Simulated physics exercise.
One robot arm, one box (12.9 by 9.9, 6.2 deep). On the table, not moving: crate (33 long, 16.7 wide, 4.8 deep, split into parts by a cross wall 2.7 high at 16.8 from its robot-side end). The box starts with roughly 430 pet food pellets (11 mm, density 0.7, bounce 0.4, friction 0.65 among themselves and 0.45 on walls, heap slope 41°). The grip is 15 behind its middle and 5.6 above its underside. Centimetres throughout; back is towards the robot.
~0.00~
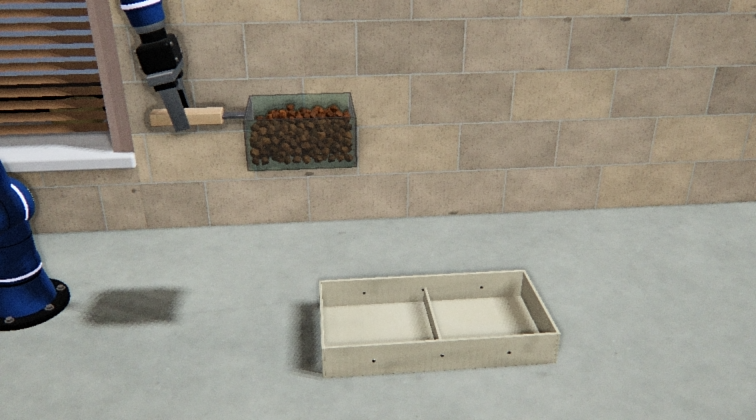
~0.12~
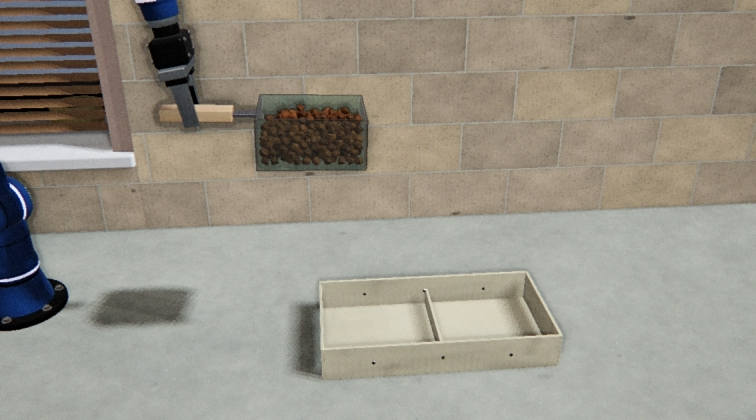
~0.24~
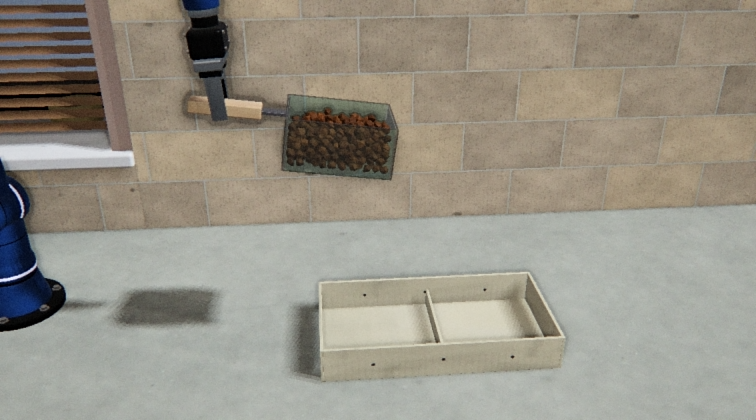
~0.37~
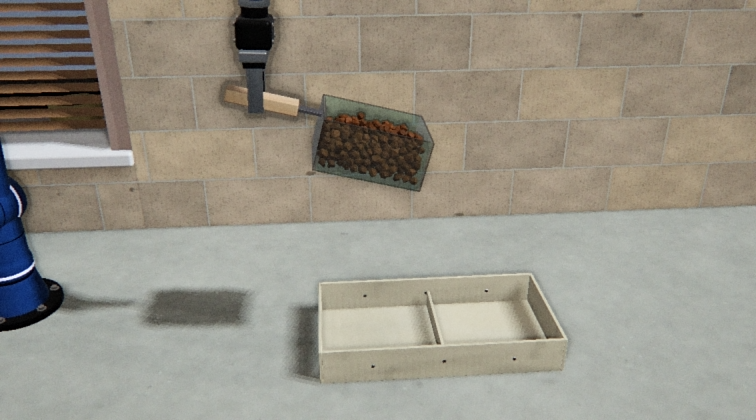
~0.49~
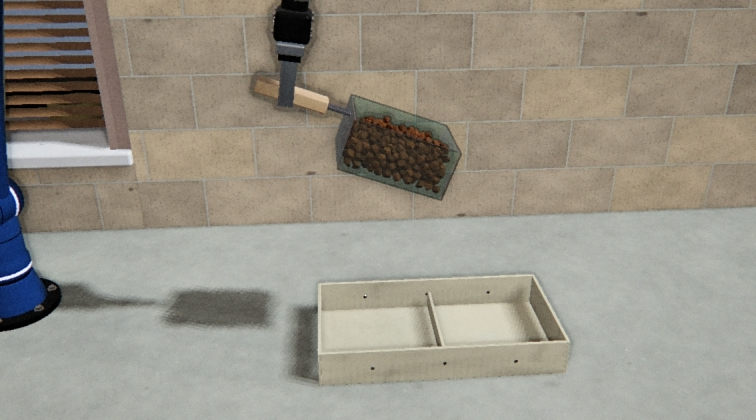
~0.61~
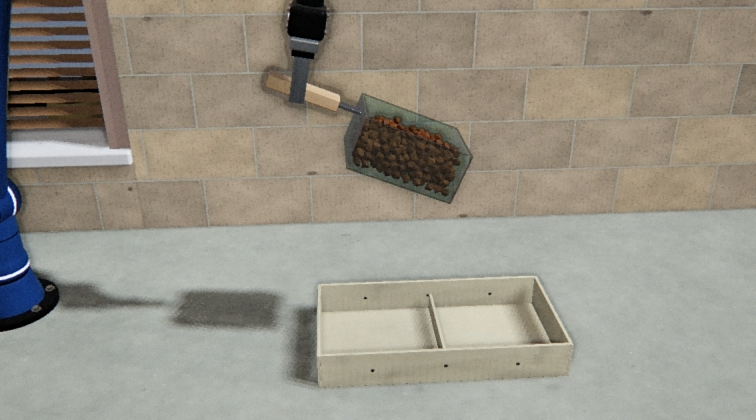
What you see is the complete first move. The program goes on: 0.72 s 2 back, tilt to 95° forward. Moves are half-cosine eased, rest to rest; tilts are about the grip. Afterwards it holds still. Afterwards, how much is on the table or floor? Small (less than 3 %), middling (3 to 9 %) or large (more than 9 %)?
A large share, more than 9 %, ends on the table or floor.
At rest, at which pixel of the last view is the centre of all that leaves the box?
Near (329, 341).
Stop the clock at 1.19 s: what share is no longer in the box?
Some 5 per cent.
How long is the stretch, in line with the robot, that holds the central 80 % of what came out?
Roughly 16 cm.
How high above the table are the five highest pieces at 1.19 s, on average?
Roughly 28 cm.
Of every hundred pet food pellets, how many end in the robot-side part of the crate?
About 30 per cent.
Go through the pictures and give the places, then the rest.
In the first picture, the box floor at (302, 151), level; upper third of the load around (306, 122), from x 255 to 350, top at y 110; 433 in the box.
In the second picture, the box floor at (312, 152), tilted 2° forward; upper third of the load around (311, 124), from x 265 to 360, top at y 110.
In the third picture, the box floor at (336, 157), tilted 8° forward; upper third of the load around (330, 128), from x 290 to 385, top at y 115.
In the fourth picture, the box floor at (365, 162), tilted 14° forward; upper third of the load around (356, 134), from x 320 to 420, top at y 115.
In the fifth picture, the box floor at (387, 166), tilted 20° forward; upper third of the load around (375, 137), from x 345 to 445, top at y 120.
In the sixth picture, the box floor at (396, 167), tilted 22° forward; upper third of the load around (385, 137), from x 355 to 455, top at y 120; 433 in the box.
After 0.90 s, tilted 47° forward, highest piece 30 above the table; 433 in the box.
After 1.19 s, tilted 88° forward, highest piece 29 above the table; 421 in the box, 2 in the robot-side part, 10 in flight or on a rim.
After 1.53 s, tilted 95° forward, highest piece 28 above the table; 277 in the box, 59 in the robot-side part, 53 on the table or floor, 44 in flight or on a rim.
After 2.58 s, tilted 95° forward, highest piece 25 above the table; 177 in the box, 140 in the robot-side part, 116 on the table or floor.
In the end, 177 in the box, 140 in the robot-side part, 116 on the table or floor. That is 27 % on the table or floor.
